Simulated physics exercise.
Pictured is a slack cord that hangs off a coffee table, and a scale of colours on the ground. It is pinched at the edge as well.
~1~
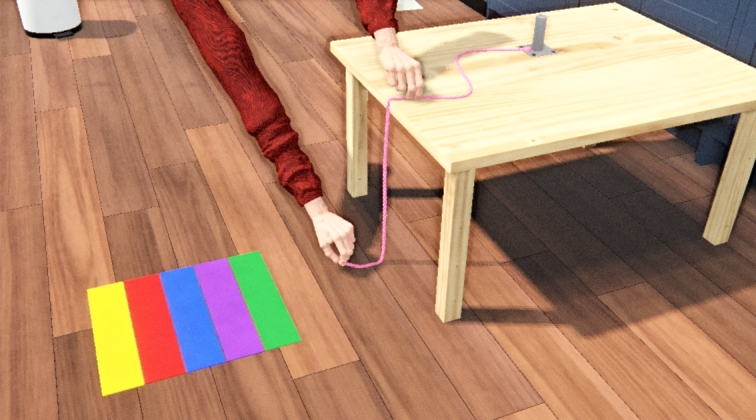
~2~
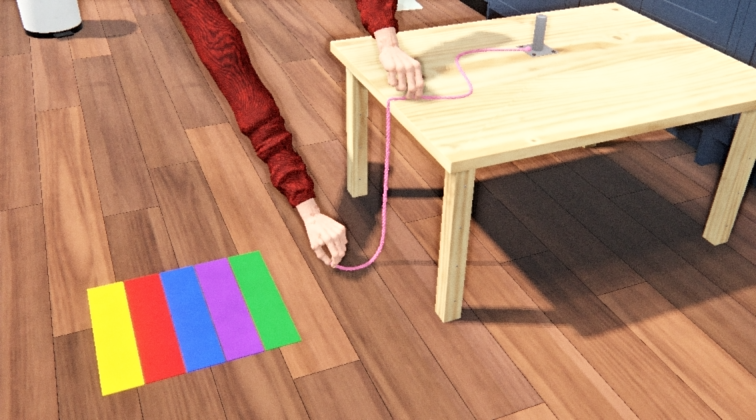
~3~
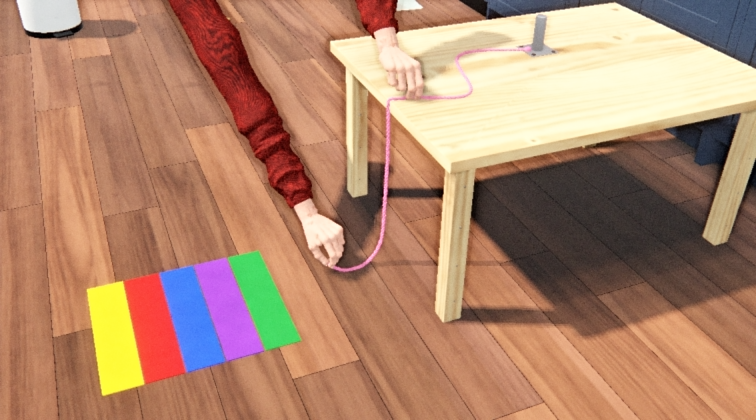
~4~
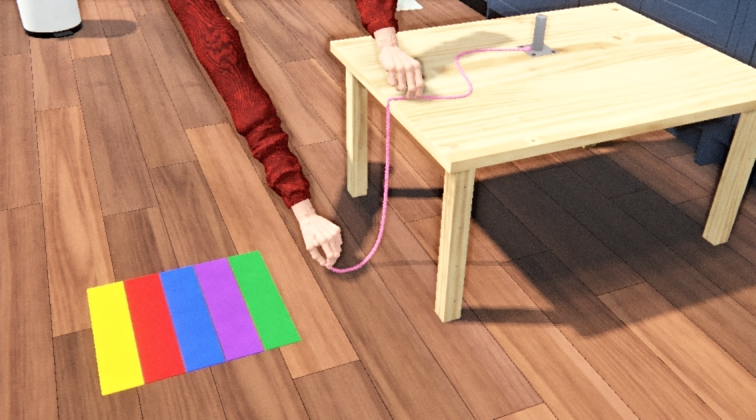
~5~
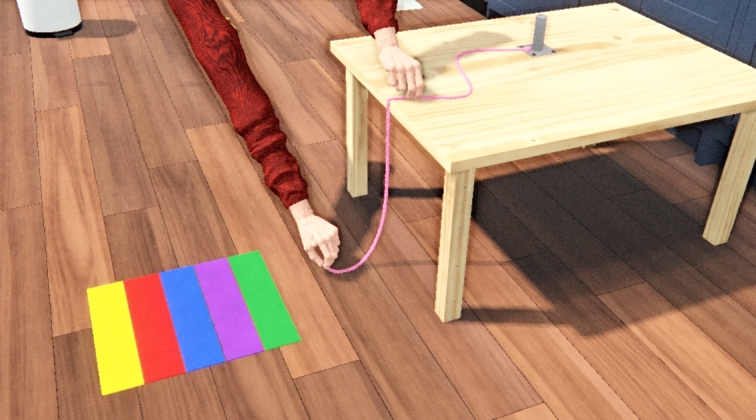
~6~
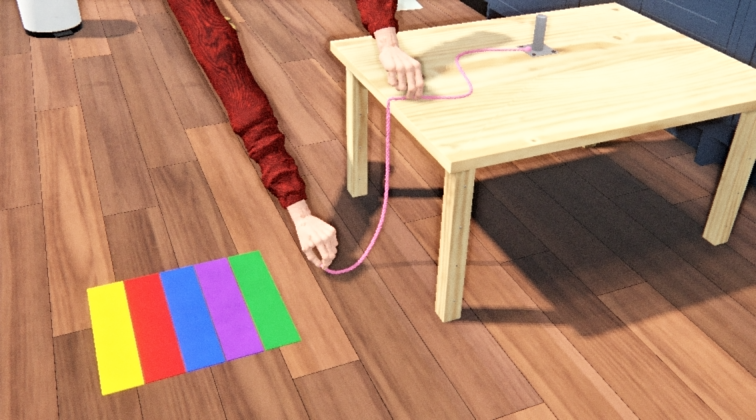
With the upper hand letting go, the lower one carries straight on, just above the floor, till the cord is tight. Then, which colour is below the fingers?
The red one is below them.
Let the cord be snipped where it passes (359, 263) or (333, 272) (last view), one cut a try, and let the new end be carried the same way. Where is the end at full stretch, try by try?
In order, roughly (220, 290) and (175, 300).
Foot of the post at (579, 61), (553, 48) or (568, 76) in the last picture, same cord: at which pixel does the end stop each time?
Places per try: (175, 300); (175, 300); (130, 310).
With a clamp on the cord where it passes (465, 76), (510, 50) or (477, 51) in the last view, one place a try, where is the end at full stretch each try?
Taking them in turn, I'd expect around (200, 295), (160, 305) and finally (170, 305).
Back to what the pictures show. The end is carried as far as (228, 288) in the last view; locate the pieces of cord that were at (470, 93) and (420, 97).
The two spots arrive at (402, 90) and (379, 128).
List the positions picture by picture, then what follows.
The first frame shows end (340, 261); green (276, 327); purple (239, 337); blue (201, 347); red (161, 358); yellow (120, 369).
The second frame shows end (331, 263); cord through (496, 50) (459, 66) (460, 97) (389, 110) (386, 180) (381, 246).
The third frame shows end (329, 264).
The fourth frame shows end (327, 264); cord through (496, 50) (458, 66) (460, 97) (388, 110) (387, 179) (376, 246).
The fifth frame shows end (324, 265).
The sixth frame shows end (322, 265); cord through (496, 50) (459, 66) (460, 97) (389, 110) (387, 179) (371, 246).
Soon after, end near (228, 288); over purple.
After that, end near (181, 299); over blue.
At the stop, end near (152, 307); over red. The red one.
